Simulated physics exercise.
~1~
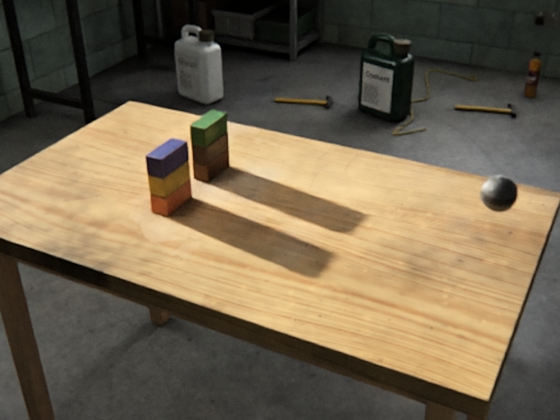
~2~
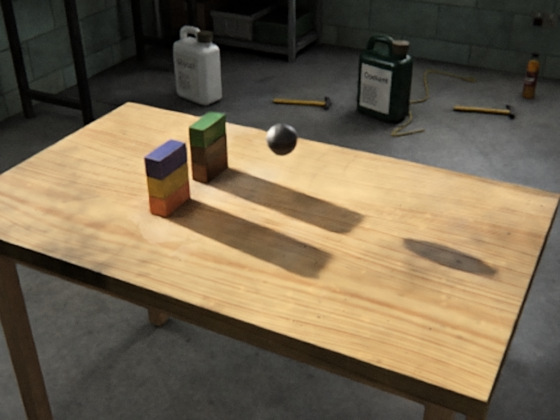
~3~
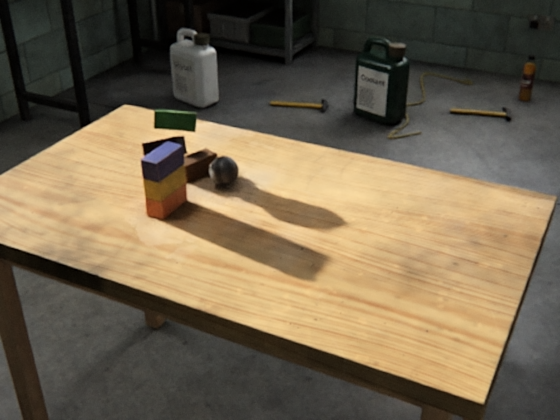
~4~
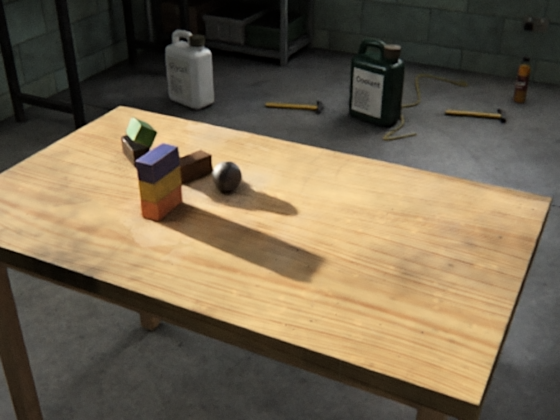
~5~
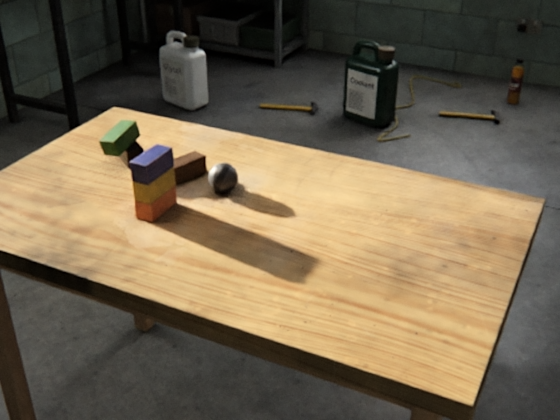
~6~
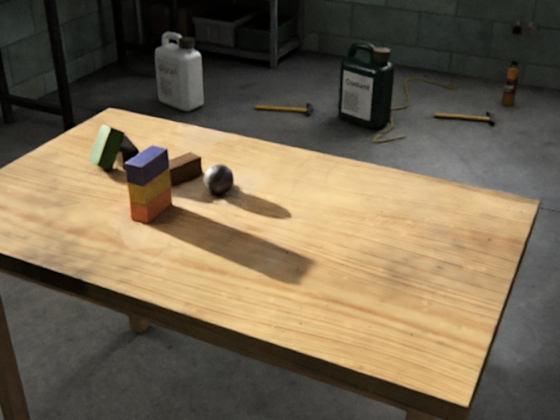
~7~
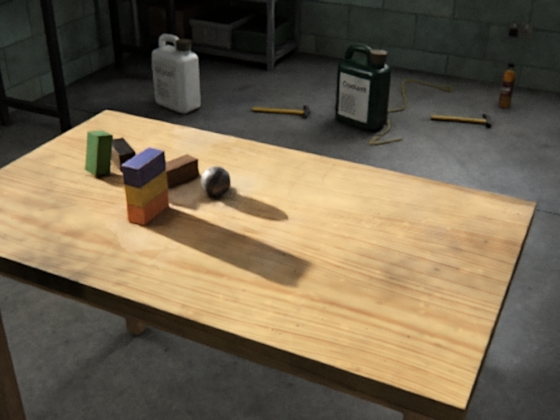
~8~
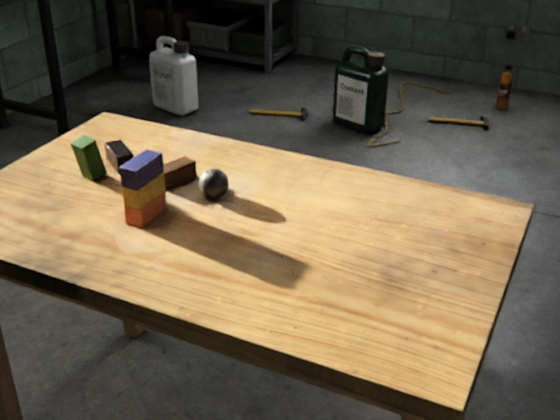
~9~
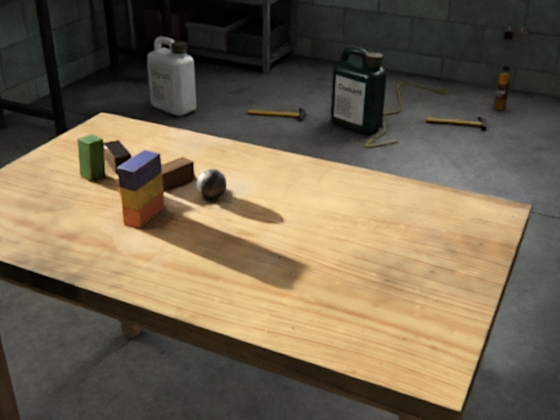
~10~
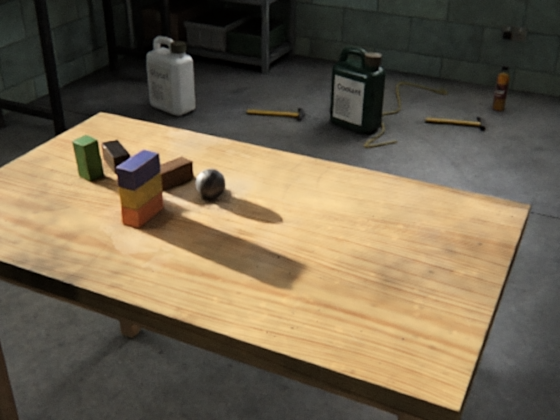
A pale wooden table stands in a dim room with a concrete floor, seen from above at an angle, with jugs and hammers on the floor behind. On its left half, a stack of blue, yellow and orange blocks stands in front of another of green, black and brown. A grey ball flies in from the right and hits the rear stack, knocking its blocks leftward. The green block tumbles past the black one as the view pans slightly right. Finally, green and black rest to the left, brown lies beside the ball, and the front stack still stands.
